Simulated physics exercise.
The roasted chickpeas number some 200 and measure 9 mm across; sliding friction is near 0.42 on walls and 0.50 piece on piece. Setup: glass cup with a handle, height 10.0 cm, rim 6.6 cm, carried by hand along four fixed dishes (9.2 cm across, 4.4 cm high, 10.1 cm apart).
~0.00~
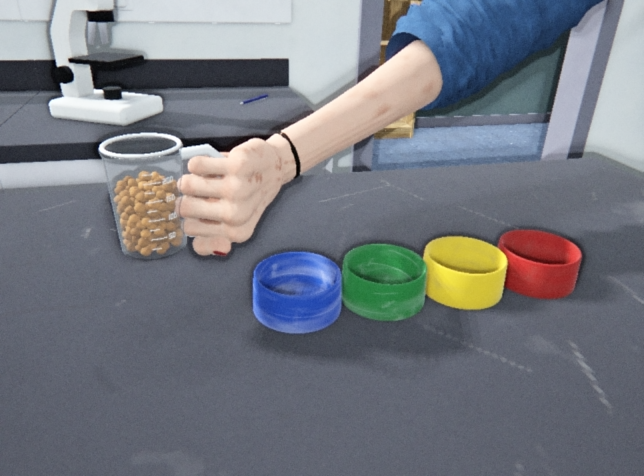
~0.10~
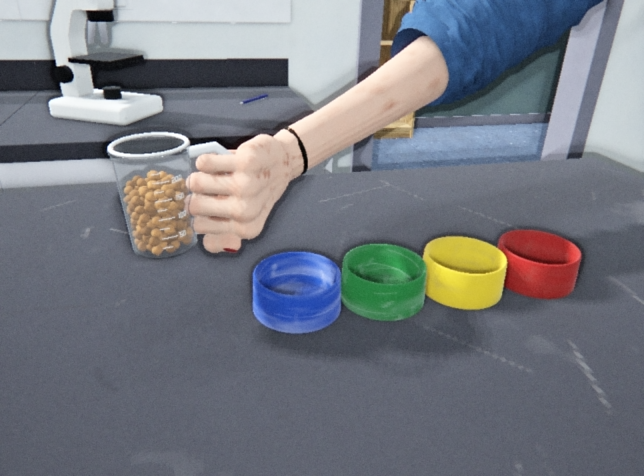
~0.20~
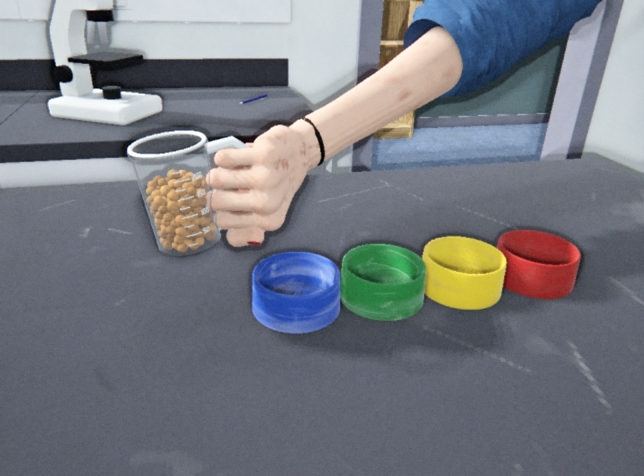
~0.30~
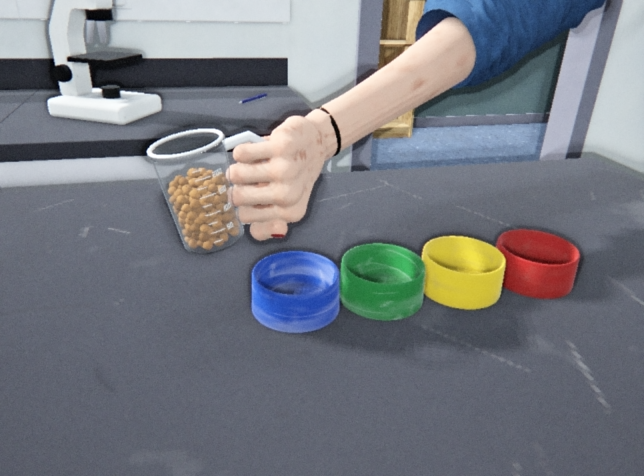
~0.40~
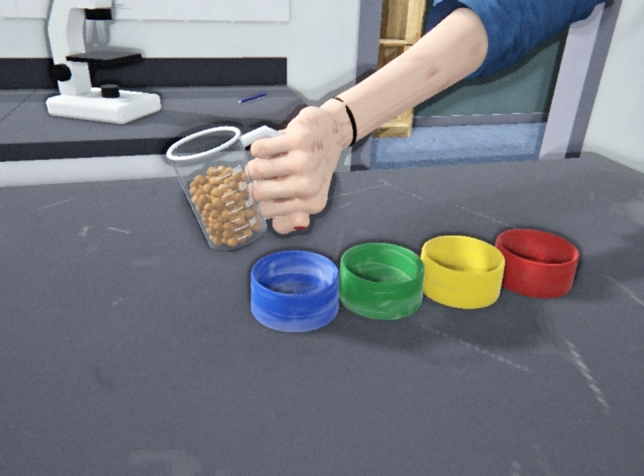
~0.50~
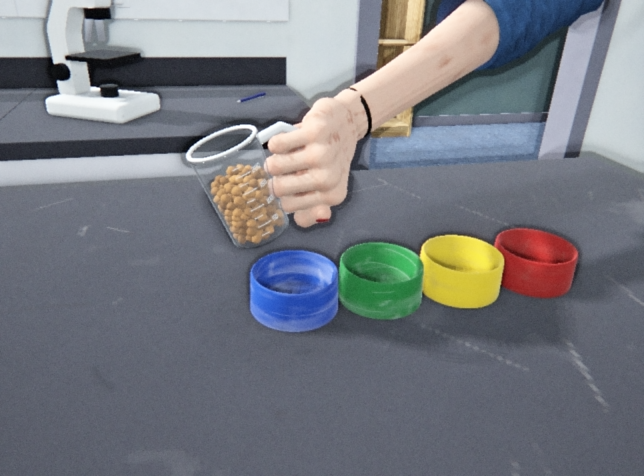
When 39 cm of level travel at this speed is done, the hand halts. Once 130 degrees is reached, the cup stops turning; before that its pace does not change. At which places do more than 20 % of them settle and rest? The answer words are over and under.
Red: Under. Blue: Under. Green: Under. Yellow: Over. Counter: Under.
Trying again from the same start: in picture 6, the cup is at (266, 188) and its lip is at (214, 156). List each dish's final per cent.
Per cent kept: Red 0, blue 0, green 0, yellow 100.
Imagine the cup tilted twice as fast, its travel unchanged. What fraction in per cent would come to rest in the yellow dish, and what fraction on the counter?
Yellow 0; counter 0.
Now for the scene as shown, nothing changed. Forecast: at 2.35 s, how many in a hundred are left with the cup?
Some 100 per cent.
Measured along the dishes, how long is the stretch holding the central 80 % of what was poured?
About 5 cm.
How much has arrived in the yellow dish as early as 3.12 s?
I'd say around 95 per cent.
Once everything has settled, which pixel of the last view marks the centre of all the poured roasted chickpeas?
My guess is close to (453, 272).
Then, at 1.61 s, tilt 71 degrees; cup holds 100 %.
After 2.35 s, tilt 105 degrees; cup holds 100 %.
After 3.12 s, tilt 130 degrees; cup holds 0 %, yellow 95 %.
In the end, at 3.5 s, red 0 %, blue 0 %, green 0 %, yellow 100 %, counter 5 %.
